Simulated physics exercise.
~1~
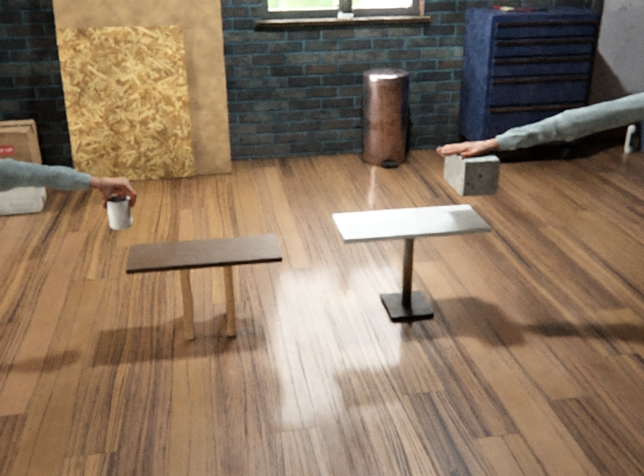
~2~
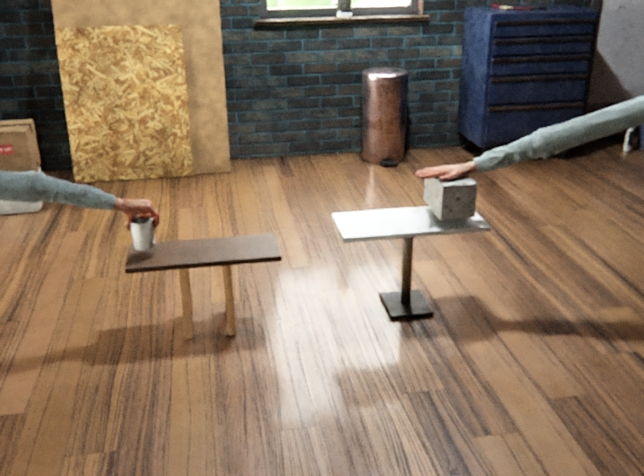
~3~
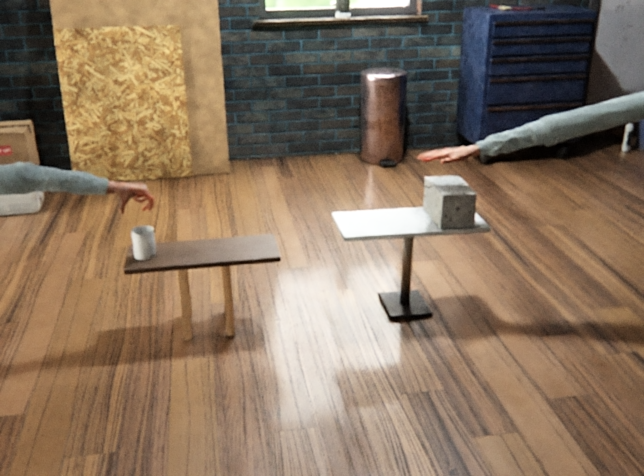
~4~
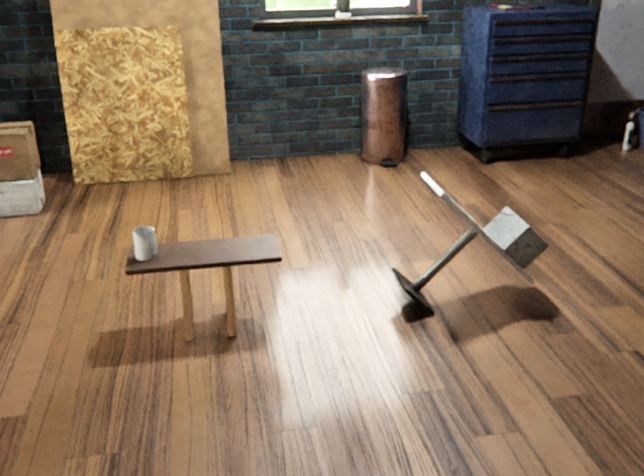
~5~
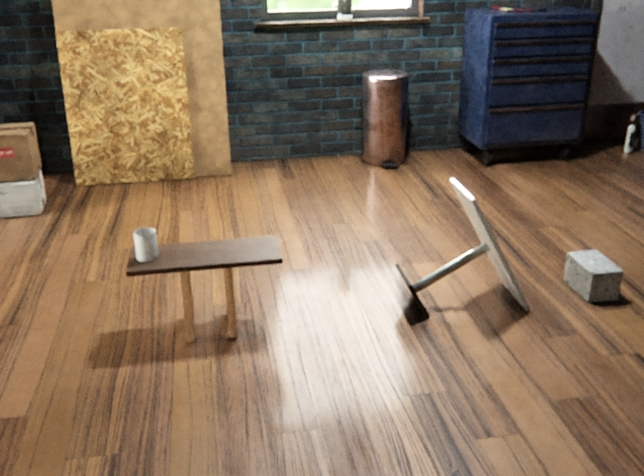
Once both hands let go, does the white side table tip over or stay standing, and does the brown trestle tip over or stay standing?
The white side table tips over to the right, while the brown trestle stays standing.
